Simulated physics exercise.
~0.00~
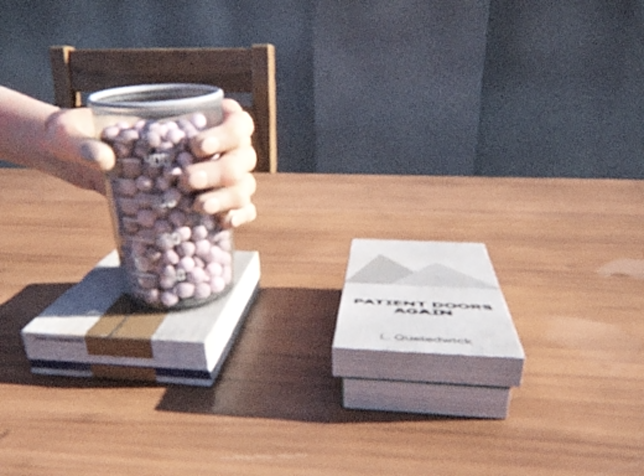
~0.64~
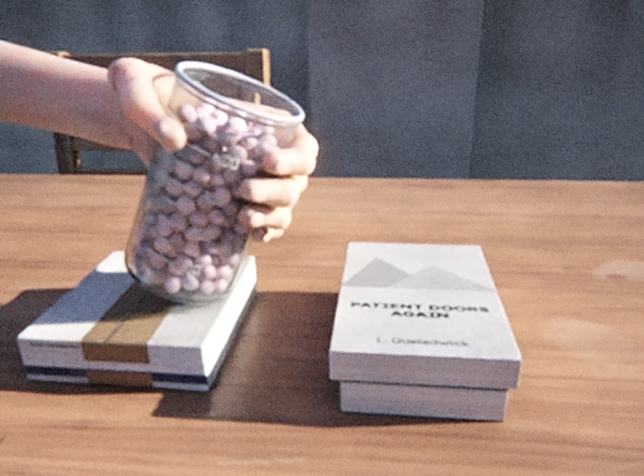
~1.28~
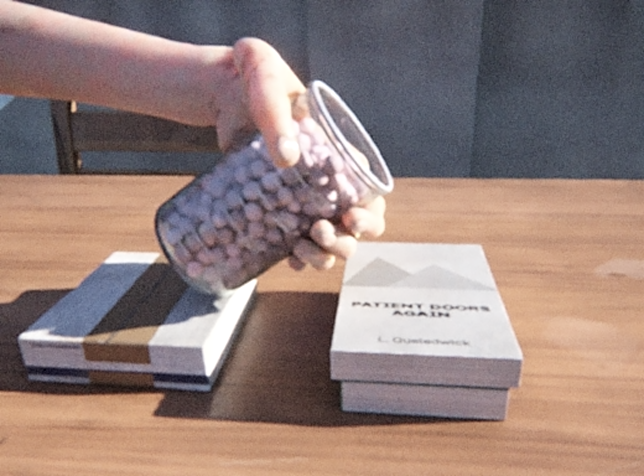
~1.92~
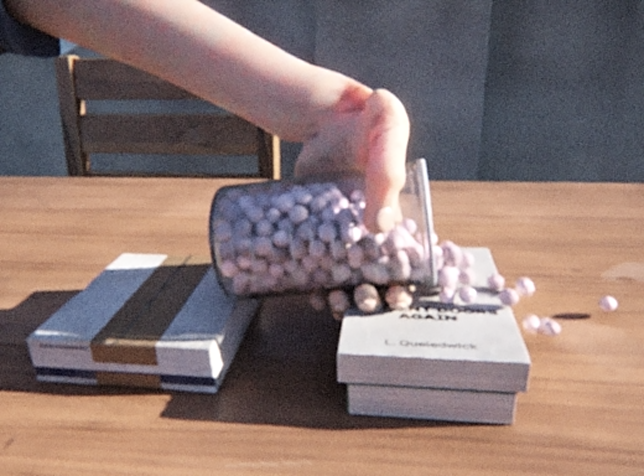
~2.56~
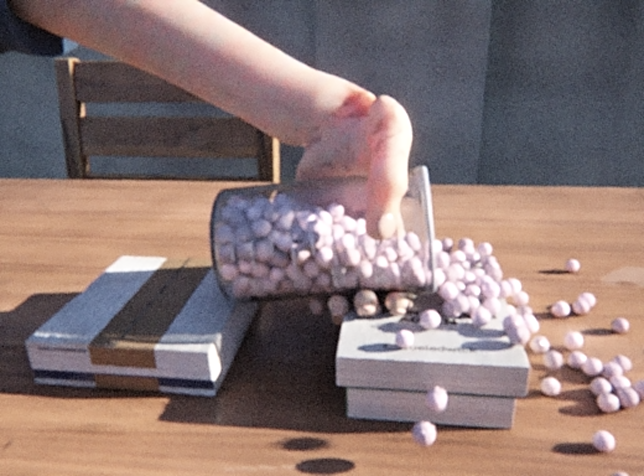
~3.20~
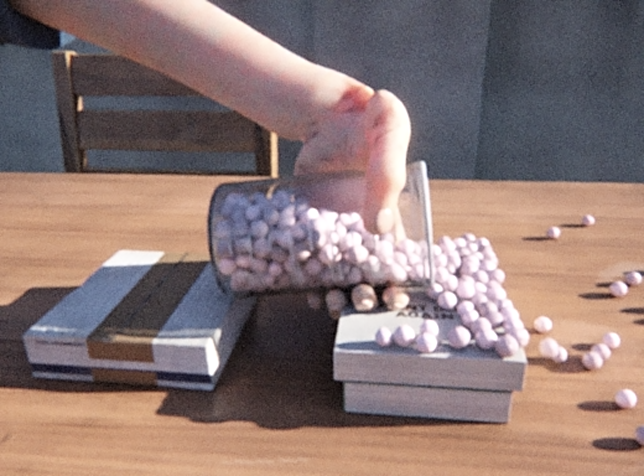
On a wooden table, a hand tips a glass container rightward onto stacked books, spilling some pale pink beads across the tabletop.
